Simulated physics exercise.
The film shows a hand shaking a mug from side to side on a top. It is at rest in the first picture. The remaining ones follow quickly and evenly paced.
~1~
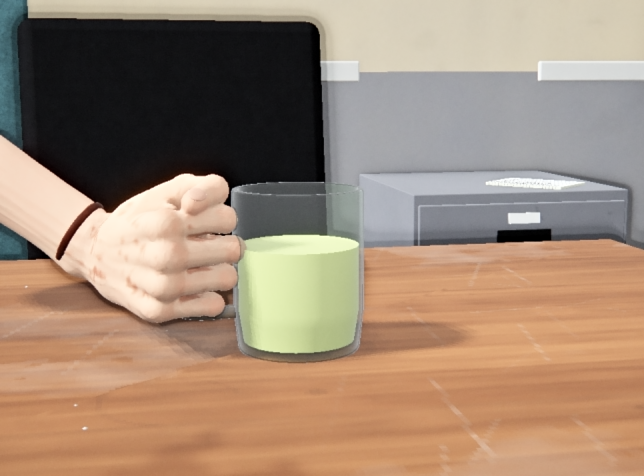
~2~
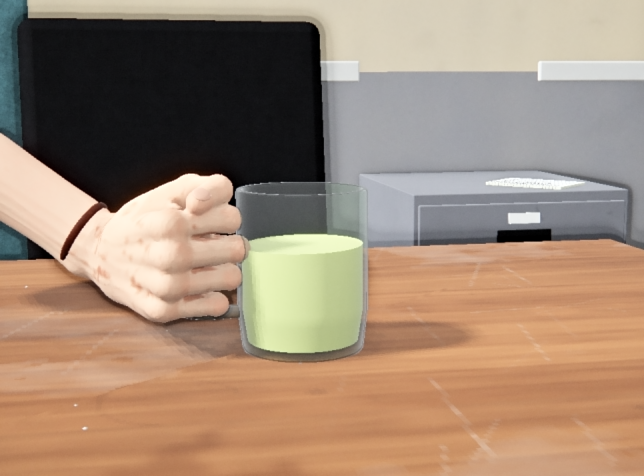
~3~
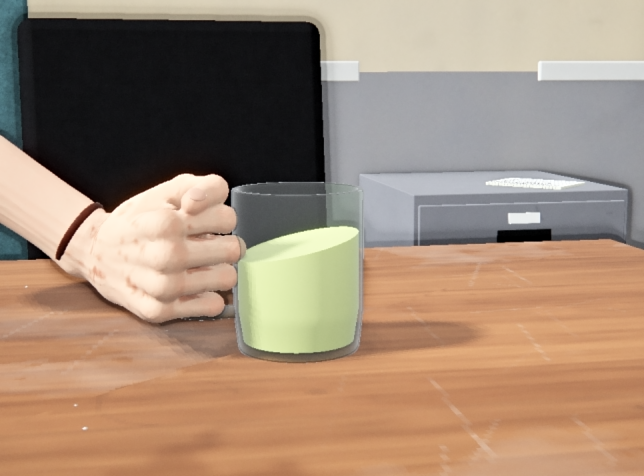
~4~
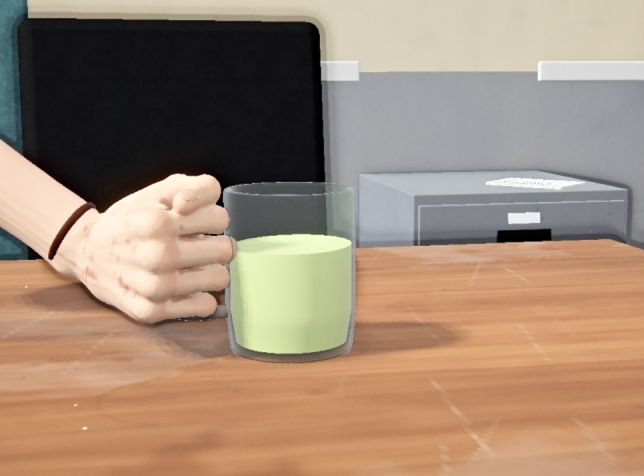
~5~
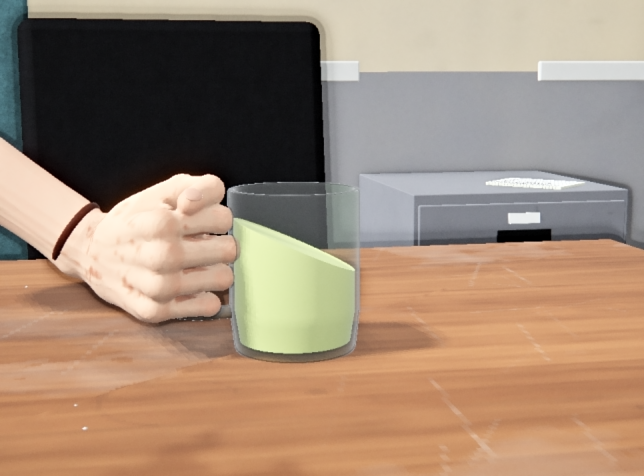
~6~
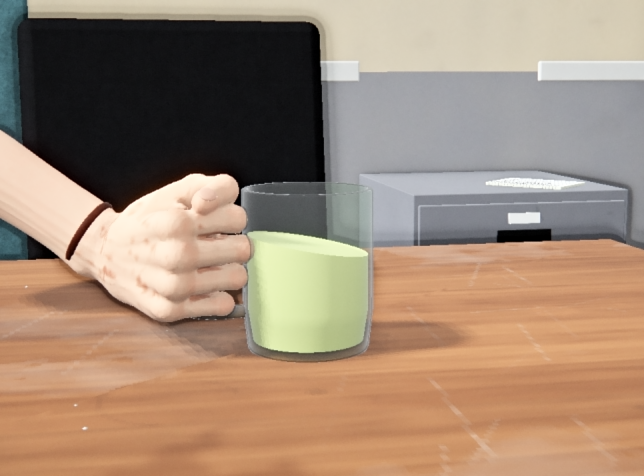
On a wooden tabletop, a hand shaking a clear mug slightly from side to side, the pale green liquid tilting right, then left.
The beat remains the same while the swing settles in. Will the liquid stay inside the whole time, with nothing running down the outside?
It sloshes out.
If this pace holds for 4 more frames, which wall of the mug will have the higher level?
The left side.
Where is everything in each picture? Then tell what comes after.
In the first frame, mug (298, 264) about two thirds full; at rest.
In the second frame, mug about two thirds full, surface at (303, 245); surface about level.
In the third frame, mug (298, 264) about two thirds full; surface clearly higher on the right.
In the fourth frame, mug about two thirds full, surface at (291, 245); surface about level.
In the fifth frame, mug (294, 264) about two thirds full; surface much higher on the left.
In the sixth frame, mug about two thirds full, surface at (308, 245); surface clearly higher on the left.
A moment on, the highest wave so far goes over the rim.
When it is over, the highest wave so far goes over the rim; some is on the top.
